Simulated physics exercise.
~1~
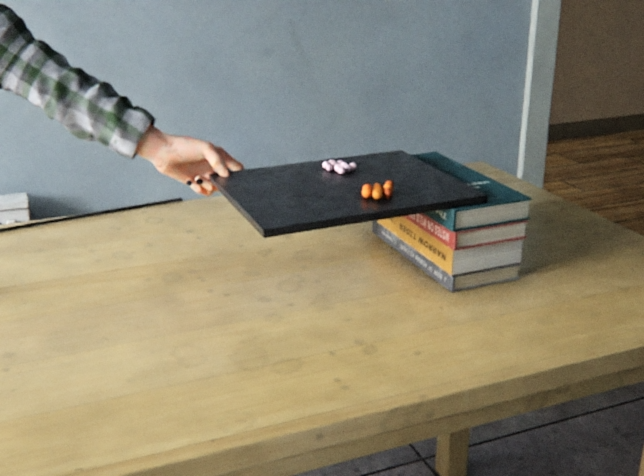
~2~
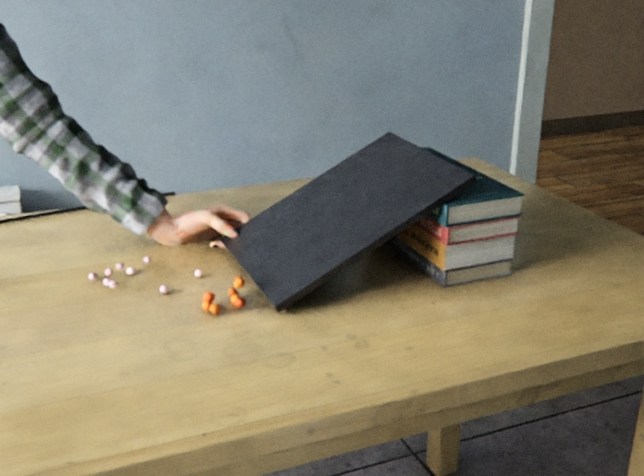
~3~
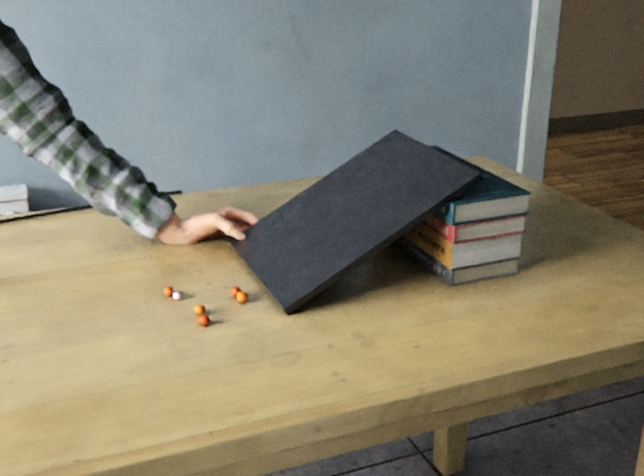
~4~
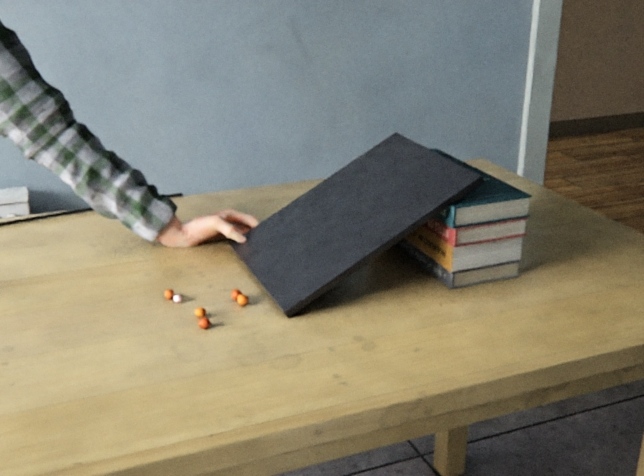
Hand lowering one end of a dark board propped on stacked books, orange pieces sliding off nearby while pale ones scatter away.
